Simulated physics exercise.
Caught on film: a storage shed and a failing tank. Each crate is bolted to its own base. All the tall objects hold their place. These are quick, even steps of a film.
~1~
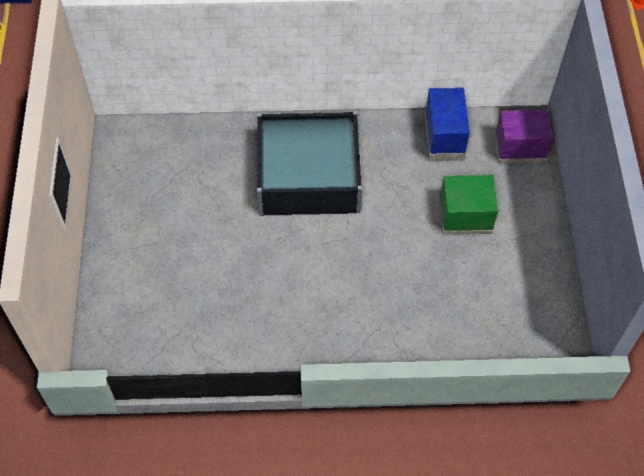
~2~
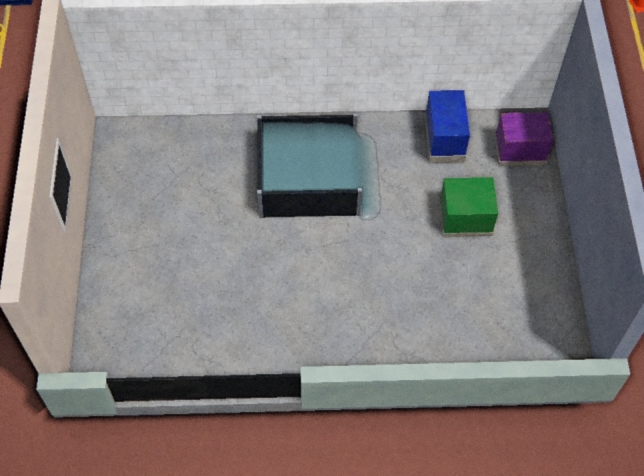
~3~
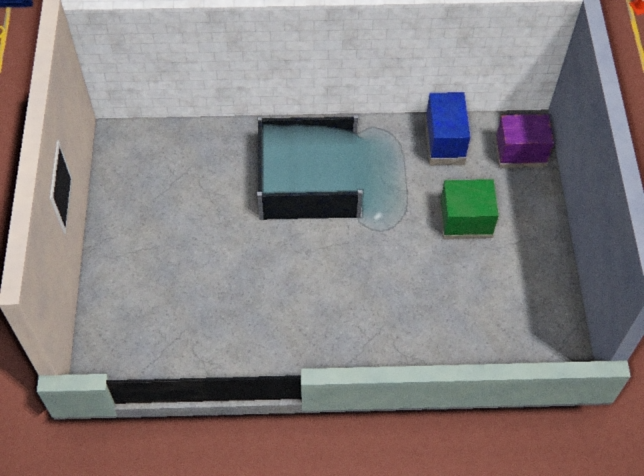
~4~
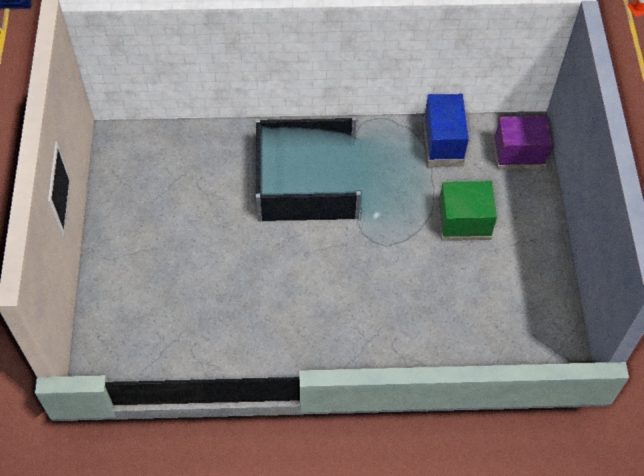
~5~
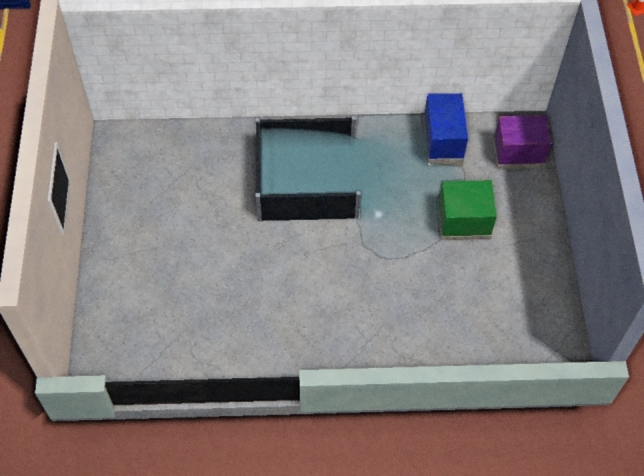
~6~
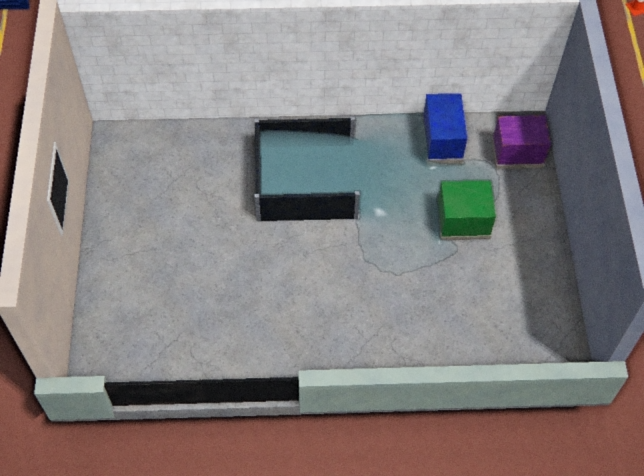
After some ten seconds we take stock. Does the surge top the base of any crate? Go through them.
The blue crate is soaked; the purple crate is soaked; the green crate is soaked.
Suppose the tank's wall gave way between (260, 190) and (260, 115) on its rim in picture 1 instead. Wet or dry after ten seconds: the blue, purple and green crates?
Then: The blue crate stays dry; the purple crate stays dry; the green crate is spared.
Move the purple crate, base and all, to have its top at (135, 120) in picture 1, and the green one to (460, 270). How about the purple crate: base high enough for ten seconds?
Then: The purple one stays dry.
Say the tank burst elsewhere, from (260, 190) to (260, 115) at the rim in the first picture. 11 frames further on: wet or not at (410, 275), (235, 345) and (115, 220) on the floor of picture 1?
In turn: No water, dry, awash.
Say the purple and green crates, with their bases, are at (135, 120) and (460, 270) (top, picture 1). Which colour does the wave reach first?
The blue-painted one.
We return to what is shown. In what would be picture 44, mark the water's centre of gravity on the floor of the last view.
Near (399, 239).
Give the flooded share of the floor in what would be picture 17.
Close to 35 %.
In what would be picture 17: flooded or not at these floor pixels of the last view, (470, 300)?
Answer: Wet.
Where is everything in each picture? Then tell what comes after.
The first frame shows the open tank at (308, 154) is whole and still.
In the second frame, water pours out at (355, 169) and has run to (358, 136).
In the third frame, the front is at (383, 135), out from the gap at (355, 172).
In the fourth frame, the front is at (410, 136), out from the gap at (353, 175).
In the fifth frame, the front is at a hidden place, out from the gap at (353, 174).
In the sixth frame, water pours out at (352, 175) and has run to (494, 184).
A moment on, water covers 20 % of the floor; the blue crate water round its plinth, the purple crate water round its plinth, the green crate water round its plinth.
Next, water covers 35 % of the floor; the blue crate water round its plinth, the purple crate water round its plinth, the green crate water round its plinth.
Then, water covers 50 % of the floor; the blue crate water round its plinth, the purple crate water round its plinth, the green crate water round its plinth.
Later, water covers 65 % of the floor; the blue crate water round its plinth, the purple crate water round its plinth, the green crate water round its plinth.
In the end, water covers 95 % of the floor; the blue crate was topped, the purple crate was topped, the green crate was topped.
